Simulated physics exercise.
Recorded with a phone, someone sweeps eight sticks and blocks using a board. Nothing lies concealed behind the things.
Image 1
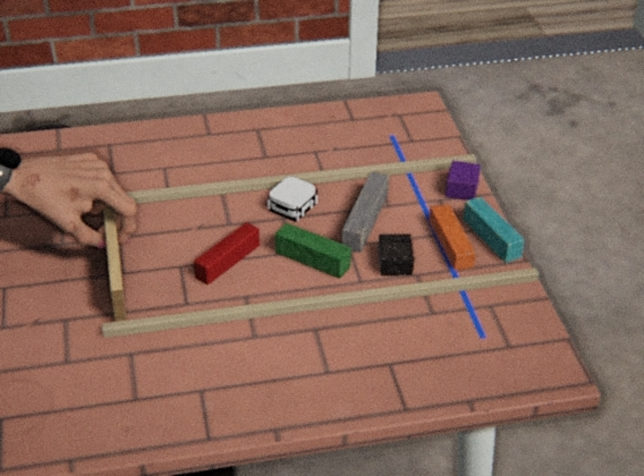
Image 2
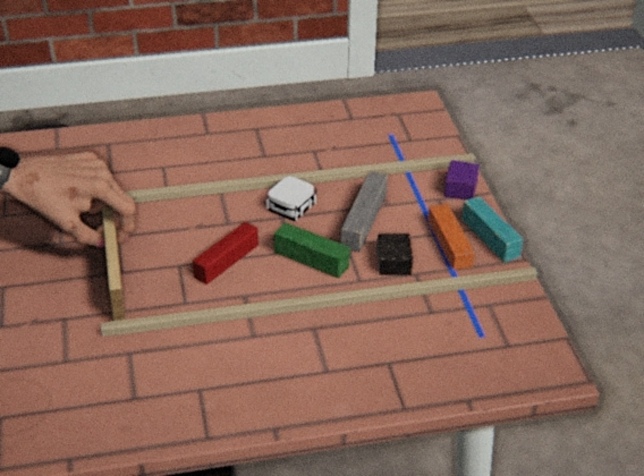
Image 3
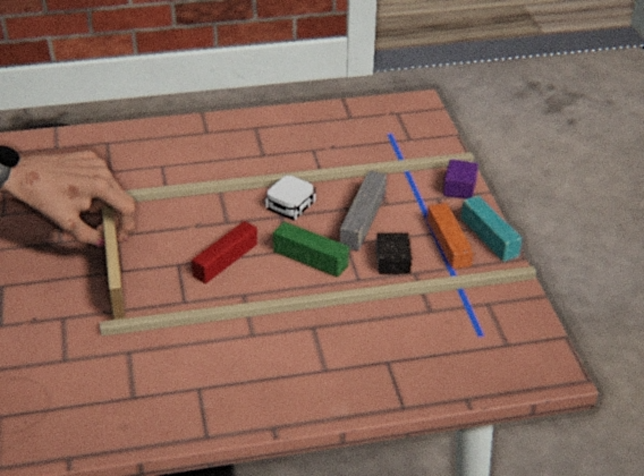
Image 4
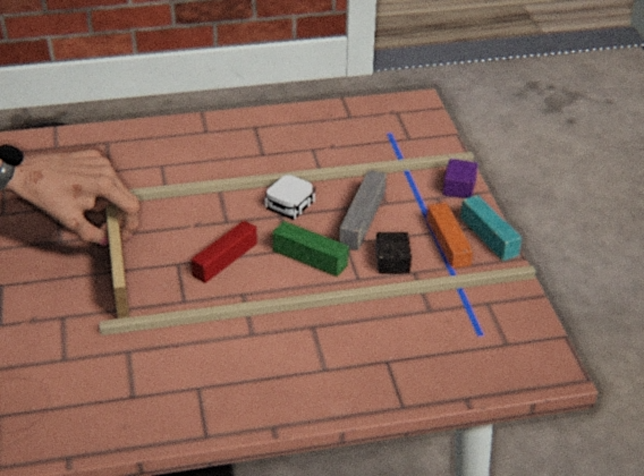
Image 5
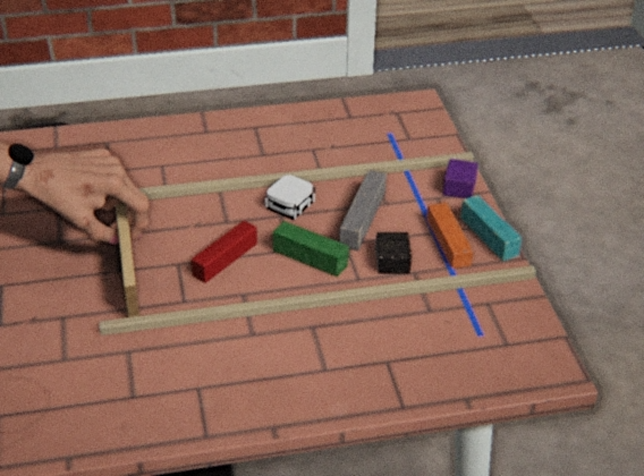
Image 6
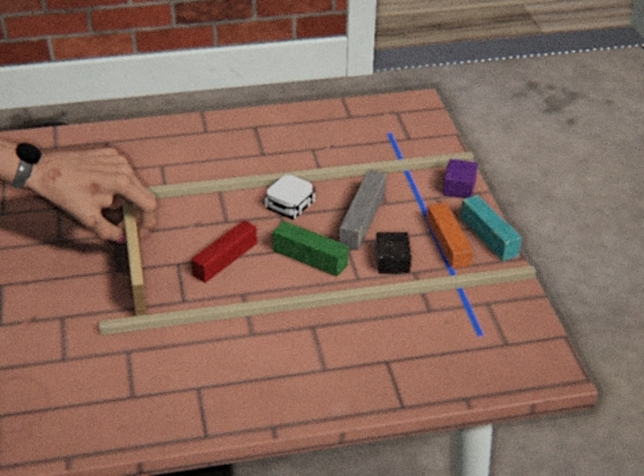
A hand slides a wooden board slightly right across the table toward several still, colourful blocks.
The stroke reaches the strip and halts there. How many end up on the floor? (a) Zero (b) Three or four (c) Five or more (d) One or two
One or two.
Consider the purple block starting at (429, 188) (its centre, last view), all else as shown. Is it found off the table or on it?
I reckon the purple block stays in place.
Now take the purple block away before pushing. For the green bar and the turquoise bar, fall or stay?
The green bar is still there, the turquoise bar is gone.
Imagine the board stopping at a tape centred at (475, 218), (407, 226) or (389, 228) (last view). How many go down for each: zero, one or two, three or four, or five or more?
The three counts come out as more than four, none at all and none.
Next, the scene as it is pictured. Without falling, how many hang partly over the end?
Looks like 2 of them.
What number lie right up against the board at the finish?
2.
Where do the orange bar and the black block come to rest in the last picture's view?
Near (511, 223) and (501, 248).
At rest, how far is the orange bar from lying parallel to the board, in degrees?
Near 10 degrees.
A little later, none off yet; turquoise bar at rest near (490, 227); purple block at rest near (460, 179); orange bar at rest near (449, 235).
When it is over, the number that fall off is one or two; down, turquoise bar.
